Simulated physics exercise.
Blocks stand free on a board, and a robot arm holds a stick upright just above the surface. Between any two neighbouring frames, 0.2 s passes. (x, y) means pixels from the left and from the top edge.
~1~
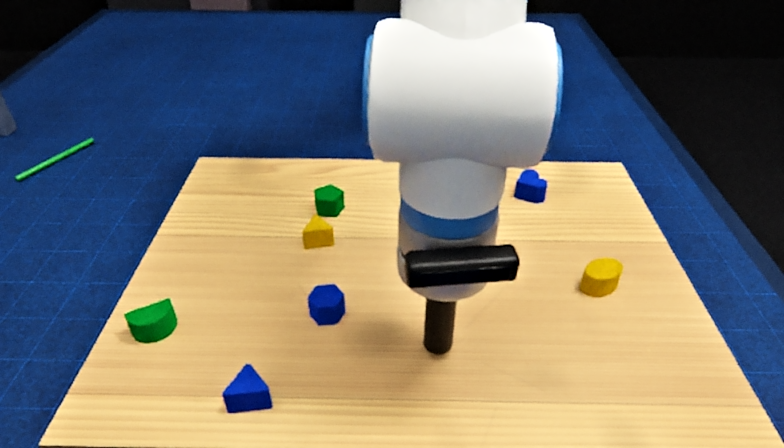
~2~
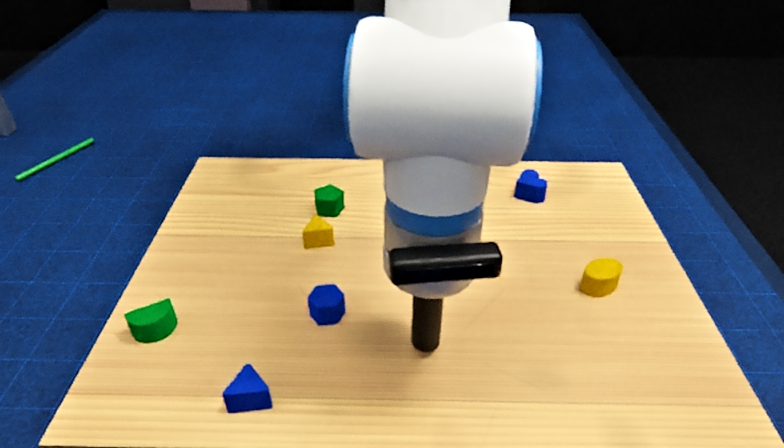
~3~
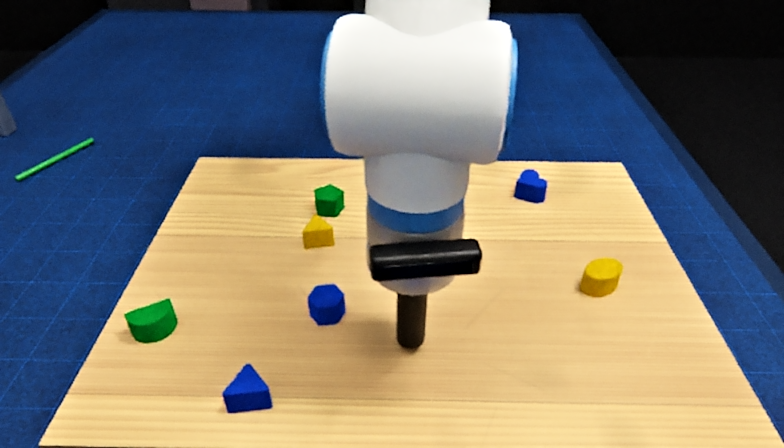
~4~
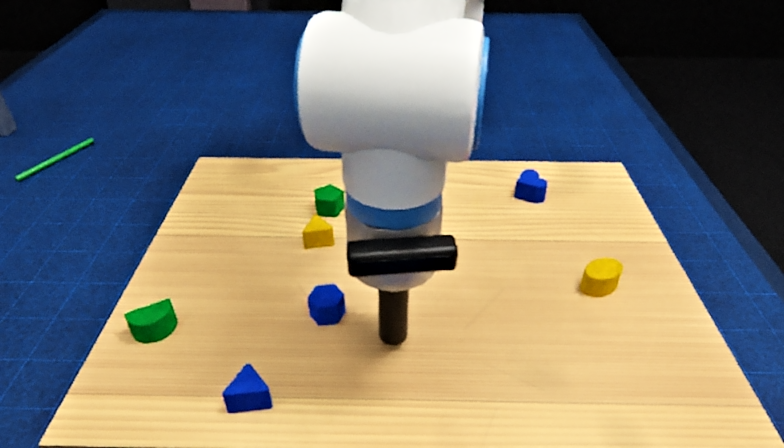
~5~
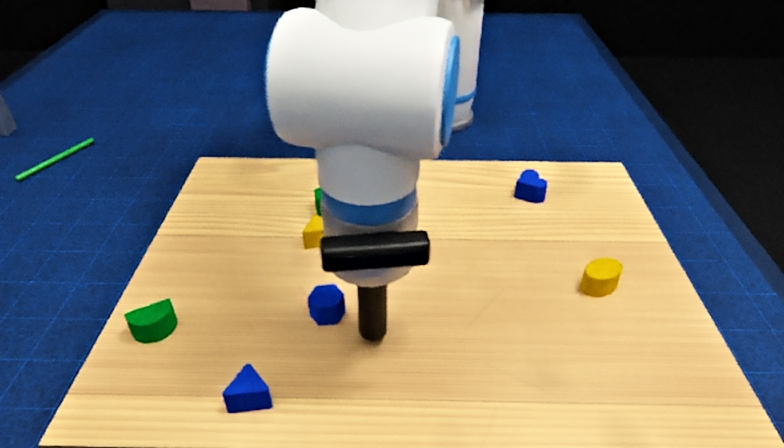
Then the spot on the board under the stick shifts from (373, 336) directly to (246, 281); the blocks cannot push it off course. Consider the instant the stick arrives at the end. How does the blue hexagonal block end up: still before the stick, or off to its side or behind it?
The stick has moved past the blue hexagonal block by the time the path ends.
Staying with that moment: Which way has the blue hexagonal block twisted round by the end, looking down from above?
From the top: Clockwise.
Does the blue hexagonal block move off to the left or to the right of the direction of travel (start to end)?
Shifts right.
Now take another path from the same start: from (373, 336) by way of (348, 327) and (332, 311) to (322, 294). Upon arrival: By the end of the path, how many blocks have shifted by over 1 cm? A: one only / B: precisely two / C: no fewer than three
Option A.
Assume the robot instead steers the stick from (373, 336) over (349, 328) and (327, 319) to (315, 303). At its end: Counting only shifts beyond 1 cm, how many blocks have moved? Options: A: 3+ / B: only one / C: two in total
Letter B.
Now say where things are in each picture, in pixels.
In the first picture, stick tip at (438, 343); block tops, blue hexagonal block at (326, 295).
In the second picture, stick at (426, 341); blocks unchanged.
In the third picture, stick at (411, 338); blocks unchanged.
In the fourth picture, stick at (393, 334); blocks unchanged.
In the fifth picture, stick at (373, 330); blue hexagonal block at (326, 295).
The first path, step by step. One third of the way, stick at (326, 310); blue hexagonal block at (306, 282), turned 20° clockwise.
Two thirds of the way, stick at (283, 292); blue hexagonal block at (275, 260), turned 65° clockwise.
At the end, stick at (244, 276); blue hexagonal block at (261, 246), turned 140° clockwise.
